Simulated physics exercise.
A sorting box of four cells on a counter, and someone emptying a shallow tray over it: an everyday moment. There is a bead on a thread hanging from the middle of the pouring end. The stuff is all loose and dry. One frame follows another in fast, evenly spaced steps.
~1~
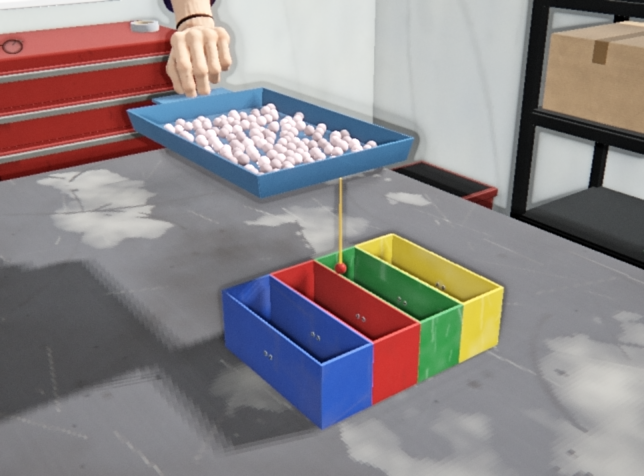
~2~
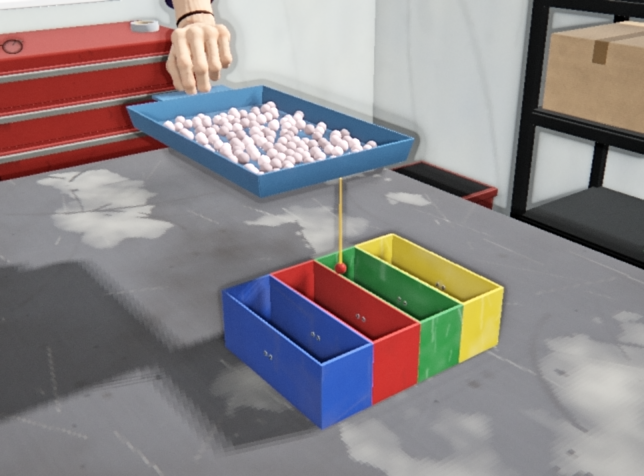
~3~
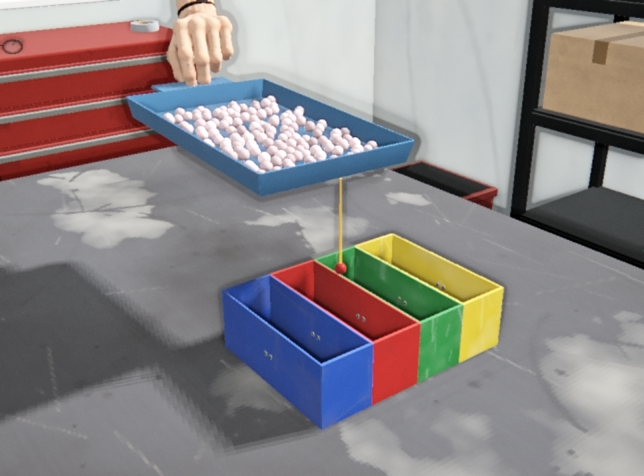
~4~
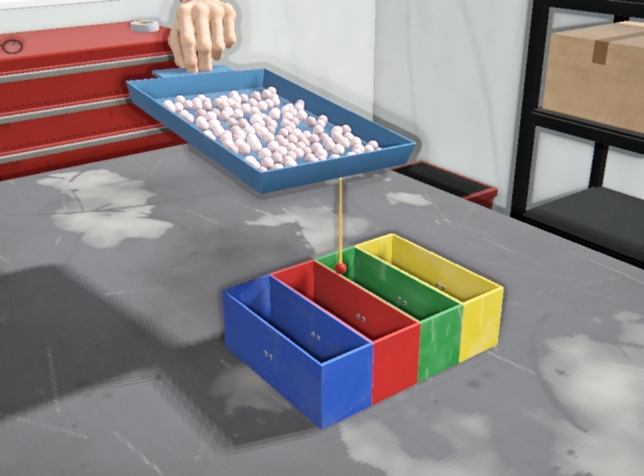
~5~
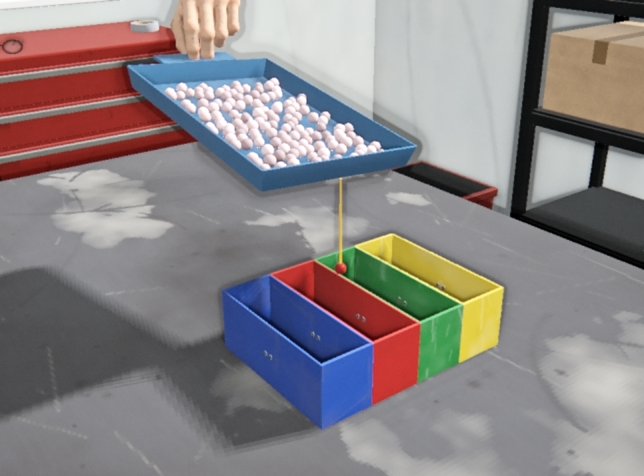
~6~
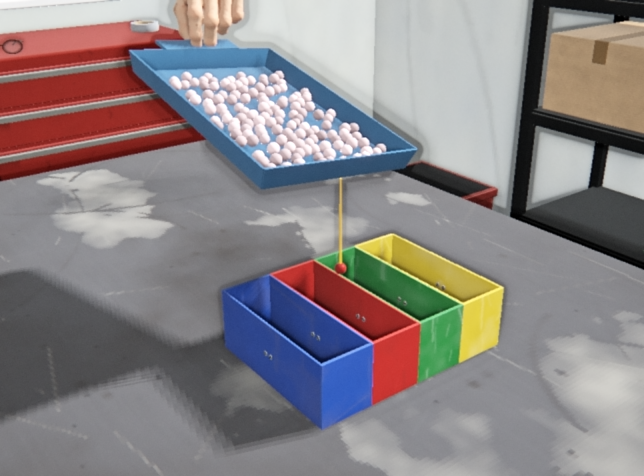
At first, a hand holds a blue tray of small pale balls level above a box with blue, red, green and yellow cells, a red bead hanging on a thread. Then the hand lifts the far end, tilting the tray gradually, and the balls slide a little toward the lower right.
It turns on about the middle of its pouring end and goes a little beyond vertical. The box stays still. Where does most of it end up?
Most ends up in the yellow cell.
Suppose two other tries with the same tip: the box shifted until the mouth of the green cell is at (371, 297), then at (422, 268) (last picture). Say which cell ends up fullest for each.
First try: The cell in yellow. Second try: Green.
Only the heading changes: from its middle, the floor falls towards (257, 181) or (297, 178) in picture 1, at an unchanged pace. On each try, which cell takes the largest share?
Case 1 goes to the cell in blue, case 2 to the blue one.
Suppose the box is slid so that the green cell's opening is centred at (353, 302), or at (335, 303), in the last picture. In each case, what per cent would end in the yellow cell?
Roughly 30 per cent, then roughly 20 per cent.
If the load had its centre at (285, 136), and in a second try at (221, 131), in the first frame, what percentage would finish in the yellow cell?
About 70 % and 70 %.
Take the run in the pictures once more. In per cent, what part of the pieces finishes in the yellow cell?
Roughly 70 %.
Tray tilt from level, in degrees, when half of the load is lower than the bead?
About 90 degrees.
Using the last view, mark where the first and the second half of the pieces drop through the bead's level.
Close to (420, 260), then close to (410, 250).
Shortly afterwards, tray tipped steeply; all but a few on the tray; only a few falling or outside the box.
Next, tray tipped right over; a little on the tray; near half in the yellow cell; near a quarter in the green cell; a little falling or outside the box.
Some moments later, tray tipped past a quarter turn; near two thirds in the yellow cell; near a quarter in the green cell; only a few in the red cell; only a few falling or outside the box.
In the end, tray tipped past a quarter turn; near two thirds in the yellow cell; near a quarter in the green cell; only a few in the red cell; none at all in the blue cell; only a few outside the box.
